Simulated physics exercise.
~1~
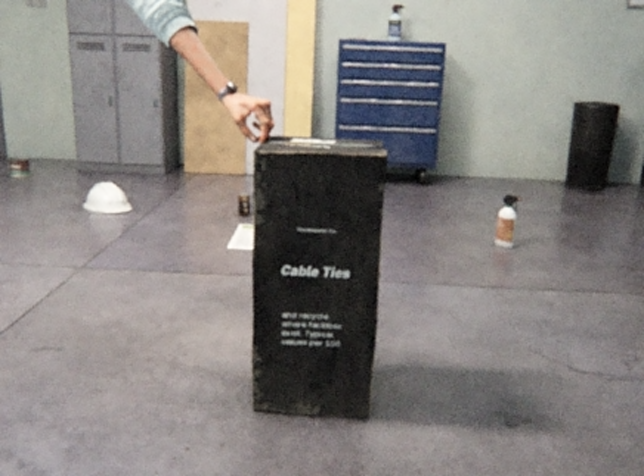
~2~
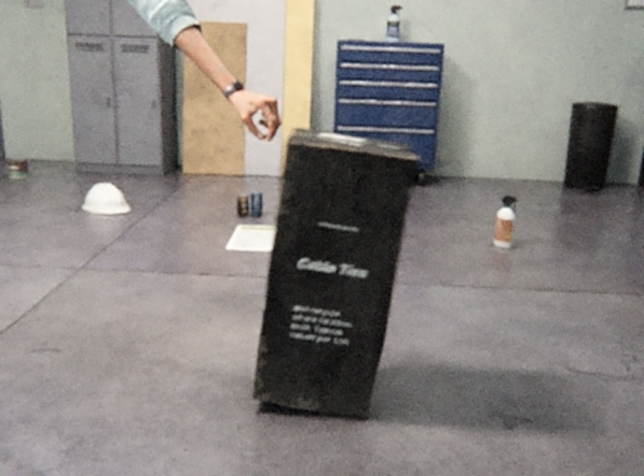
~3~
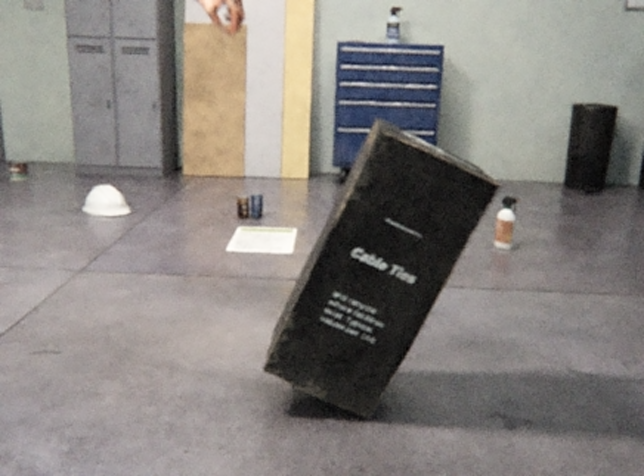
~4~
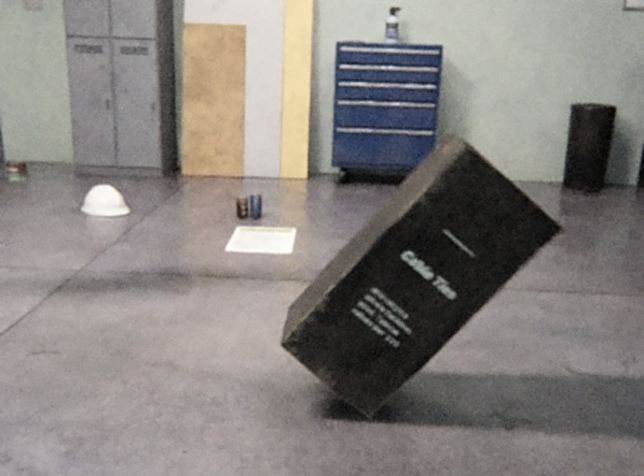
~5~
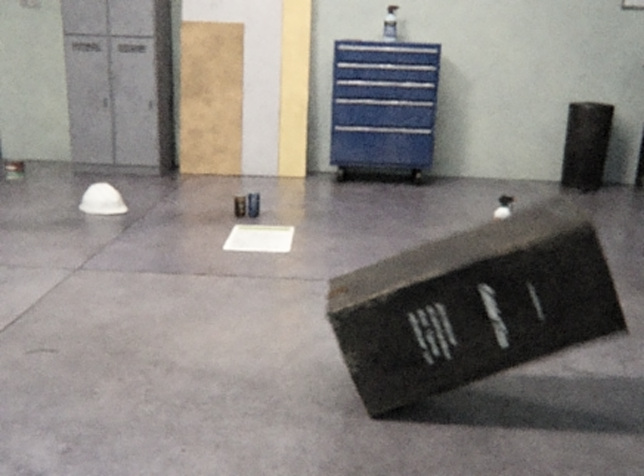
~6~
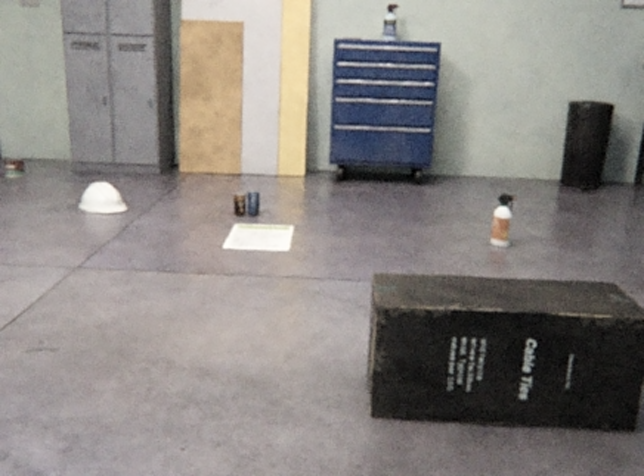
Hand pushing the top of a tall black Cable Ties box, which tips right and topples onto its side in a workshop.
